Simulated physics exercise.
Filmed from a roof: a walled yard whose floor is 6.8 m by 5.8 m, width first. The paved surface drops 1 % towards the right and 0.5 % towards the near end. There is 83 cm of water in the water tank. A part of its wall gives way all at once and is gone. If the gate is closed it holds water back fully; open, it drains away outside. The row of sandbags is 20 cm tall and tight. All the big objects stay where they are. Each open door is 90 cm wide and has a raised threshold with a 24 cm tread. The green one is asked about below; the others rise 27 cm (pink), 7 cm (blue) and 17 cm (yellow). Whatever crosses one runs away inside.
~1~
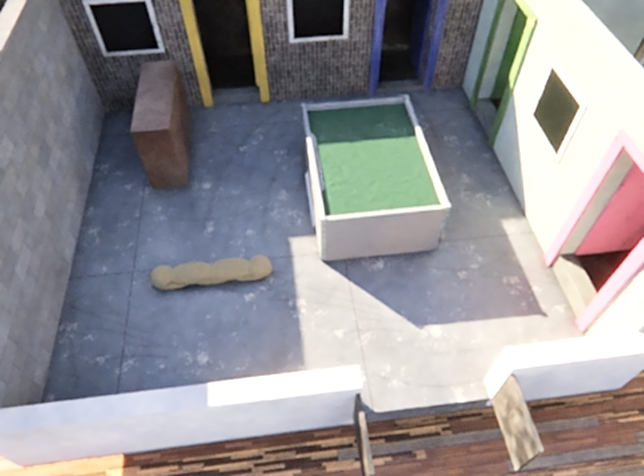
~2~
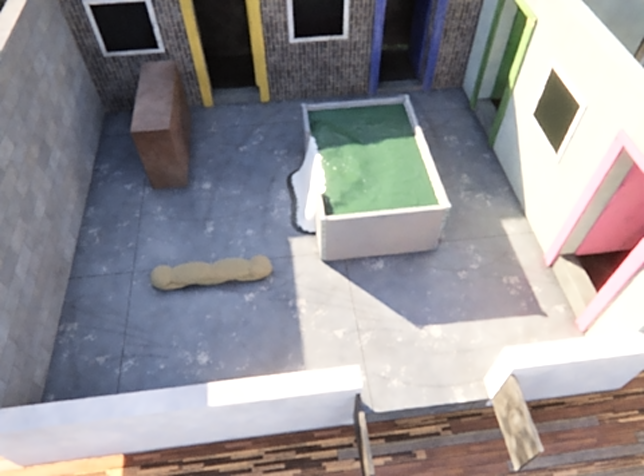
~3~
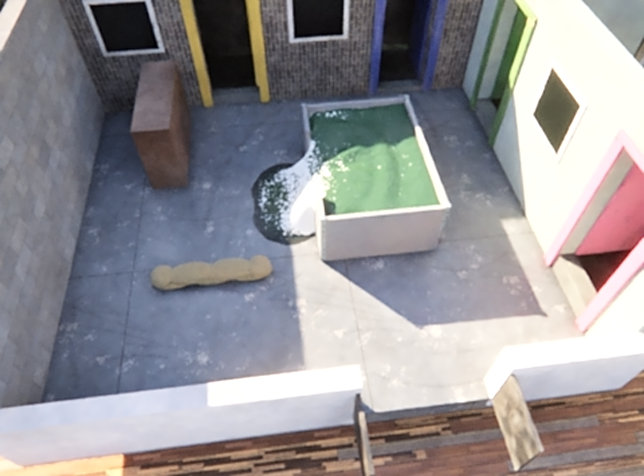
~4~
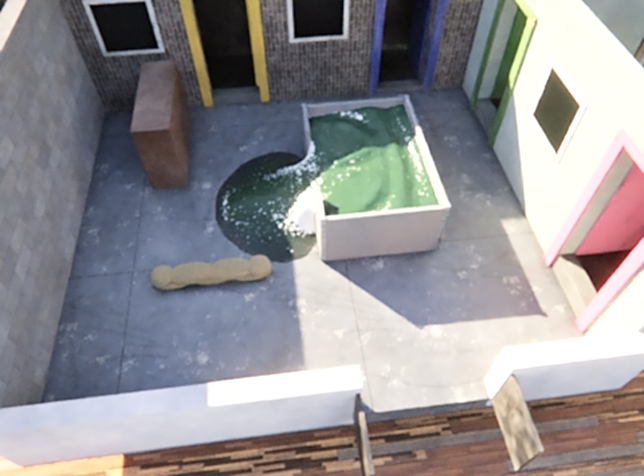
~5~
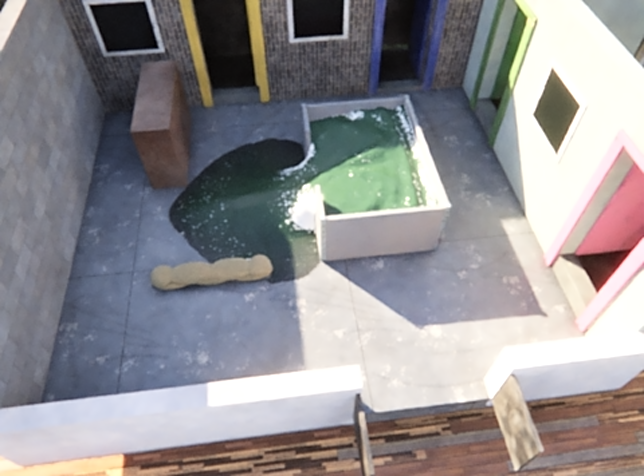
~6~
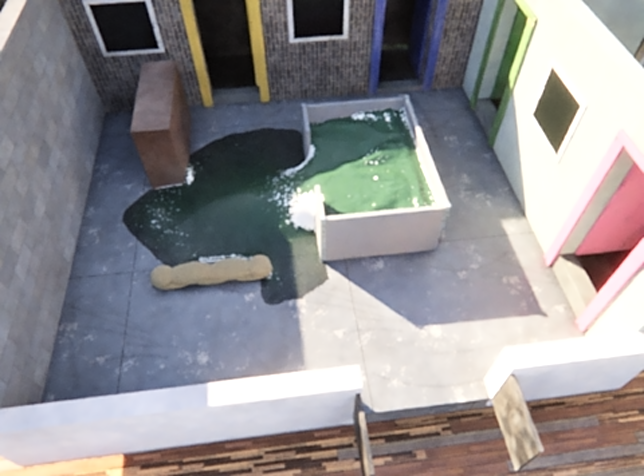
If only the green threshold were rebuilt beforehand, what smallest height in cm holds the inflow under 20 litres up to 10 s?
Close to 12 cm is just enough.
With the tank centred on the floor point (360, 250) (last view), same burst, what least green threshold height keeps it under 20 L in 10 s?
About 7.0 cm.
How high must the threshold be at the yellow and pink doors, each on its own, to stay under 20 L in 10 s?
Roughly 18 cm at yellow and 10.5 cm at pink.
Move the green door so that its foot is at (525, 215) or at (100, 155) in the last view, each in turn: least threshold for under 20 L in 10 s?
Roughly 9.0 and 15 cm.
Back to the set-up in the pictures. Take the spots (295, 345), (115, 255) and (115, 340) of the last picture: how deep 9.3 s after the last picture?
Roughly 4, 7 and 8 cm, in turn.
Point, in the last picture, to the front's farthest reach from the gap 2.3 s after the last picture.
Near (35, 433).
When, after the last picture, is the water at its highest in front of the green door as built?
Around 5.5 s.
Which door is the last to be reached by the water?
It is the pink one.
Then, 0.7 s after the last picture water covers 30 % of the floor, deepest (46 cm) near (73, 265); it has not reached the green door.
Then, 2.3 s after the last picture water covers 50 % of the floor, deepest (38 cm) near (146, 110); it has not reached the green door.
Then, 9.3 s after the last picture water covers 95 % of the floor, deepest (18 cm) near (591, 365); 11 cm at the green door, 0 litres in over its 25 cm threshold.
At the green door as built, the water peaked near 16 cm, 5.5 s after the last picture.
With a threshold of 9.5 cm, 55 litres would have come in within the 10 s; with 13.5 cm, 10 litres. So under 20 litres takes about 12 cm.
